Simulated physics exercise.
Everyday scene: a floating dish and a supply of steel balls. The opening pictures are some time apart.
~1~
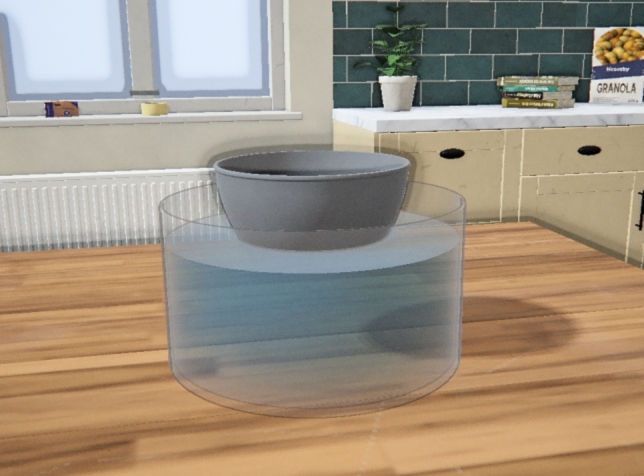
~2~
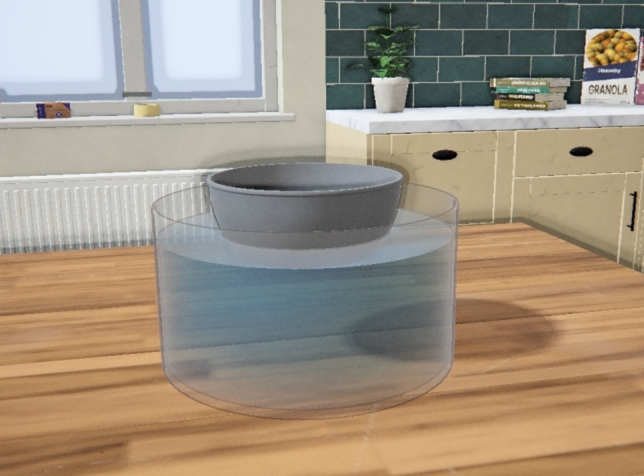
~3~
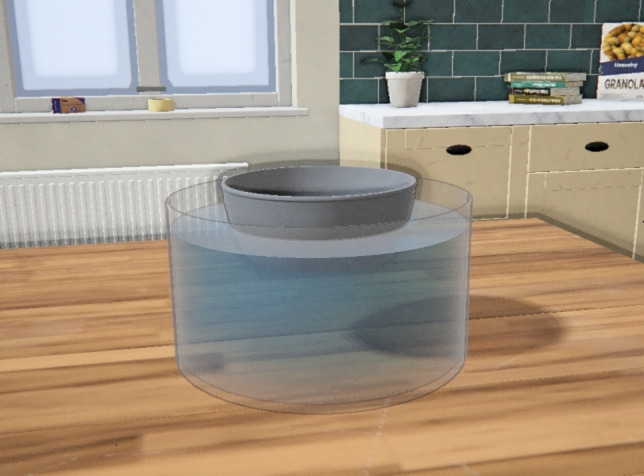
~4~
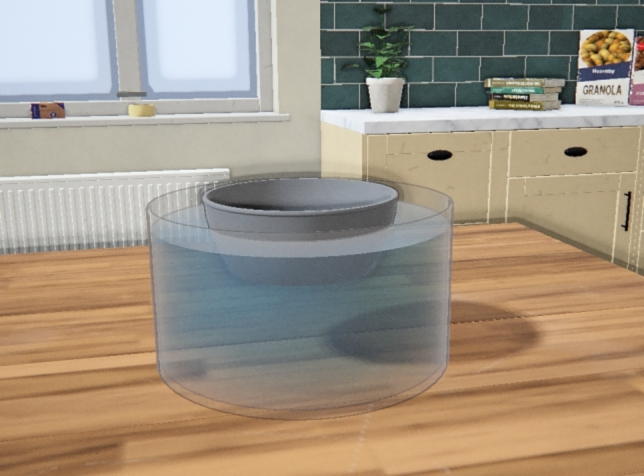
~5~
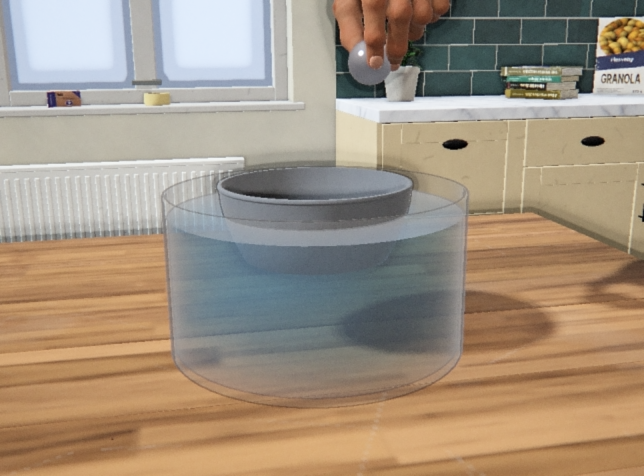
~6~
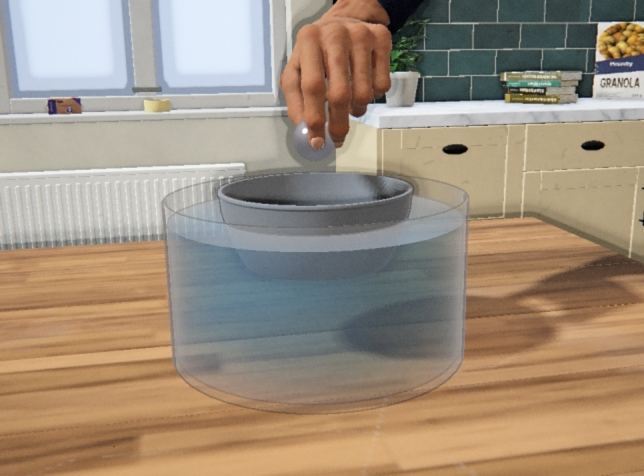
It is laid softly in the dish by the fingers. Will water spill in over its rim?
I bet it survives this one.
Shortly, the steel ball is in and the dish dips.
Then, it steadies; about a fifth of its side above the surface.
At the finish, the dish floats; about a fifth of its side above the surface.
